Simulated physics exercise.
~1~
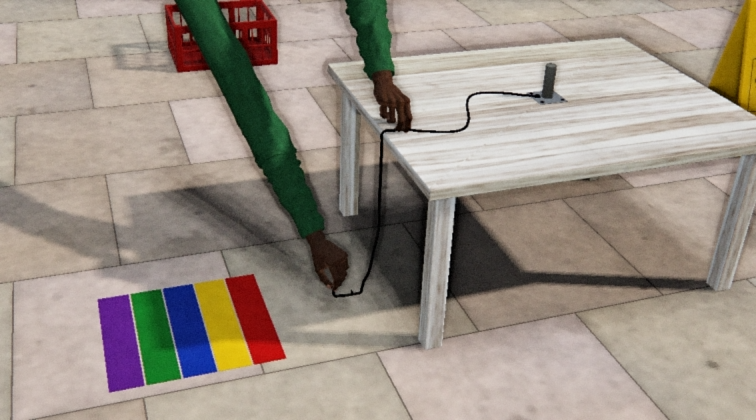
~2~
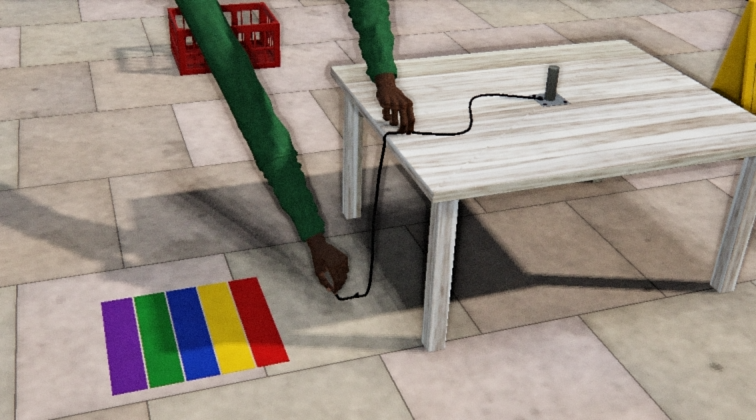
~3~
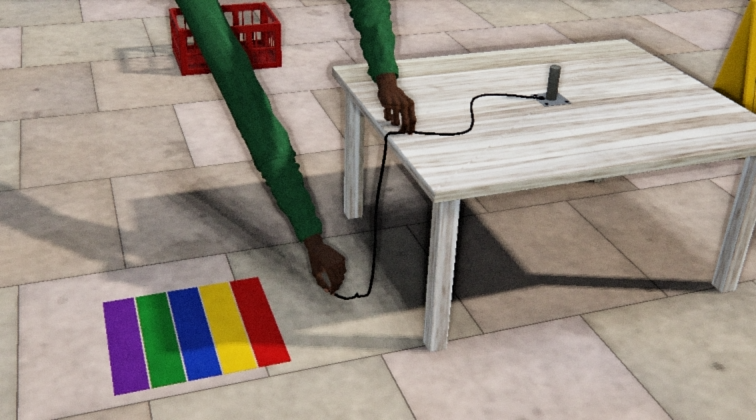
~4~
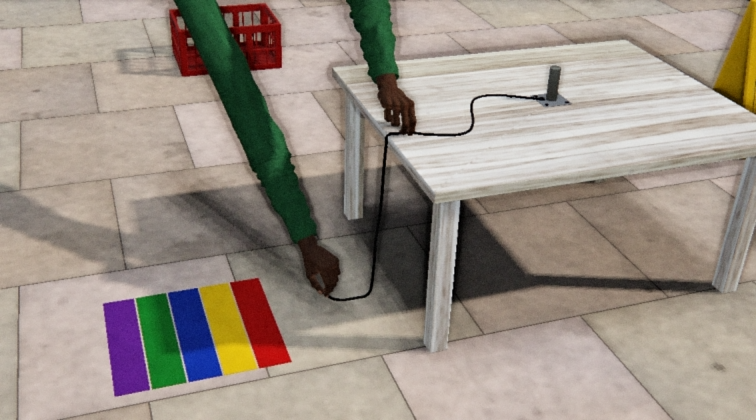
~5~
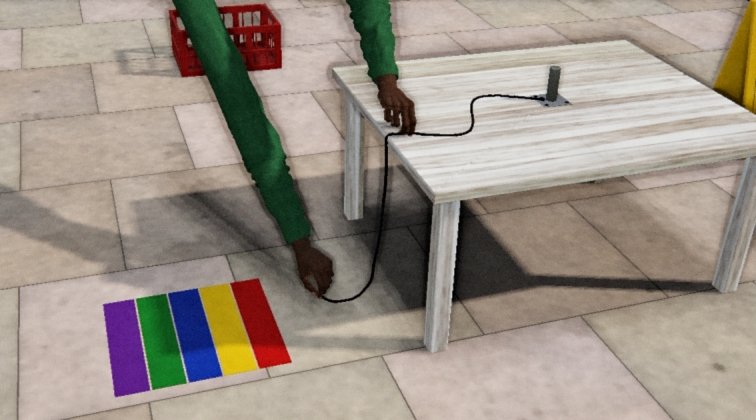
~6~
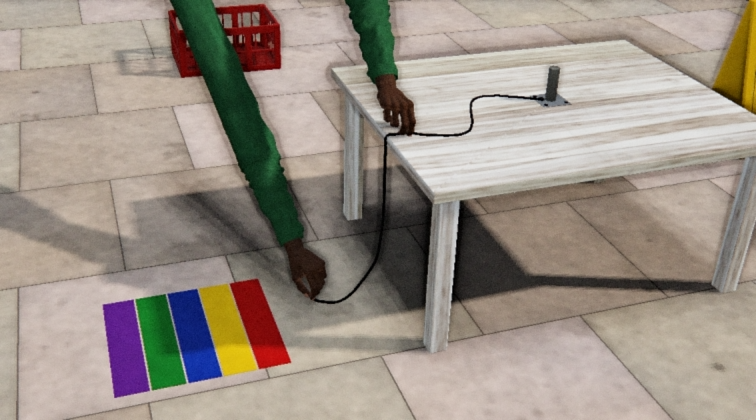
Hand in a green sleeve slowly drawing the end of a black lead slightly left across paving beside a whitewashed wooden table.
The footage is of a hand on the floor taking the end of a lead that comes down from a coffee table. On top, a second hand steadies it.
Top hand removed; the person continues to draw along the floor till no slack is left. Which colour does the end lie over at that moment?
It lies over green.
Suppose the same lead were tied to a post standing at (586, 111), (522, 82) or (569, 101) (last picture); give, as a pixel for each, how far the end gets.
You'd find it around (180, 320), then (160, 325), and finally (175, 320).
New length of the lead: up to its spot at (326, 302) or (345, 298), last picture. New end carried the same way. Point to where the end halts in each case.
In turn, (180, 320) for the first and (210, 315) for the second.
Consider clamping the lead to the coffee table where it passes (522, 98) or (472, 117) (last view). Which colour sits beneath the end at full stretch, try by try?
First try green, second try blue.
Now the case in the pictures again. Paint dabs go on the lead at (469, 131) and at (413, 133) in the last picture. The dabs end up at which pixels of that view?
The first lands at (410, 125), while the second lands at (358, 150).
Early on, end near (224, 311); over yellow.
Midway, end near (180, 319); over blue.
At the end of the slack, end near (154, 323); over green. It halts on the green strip.
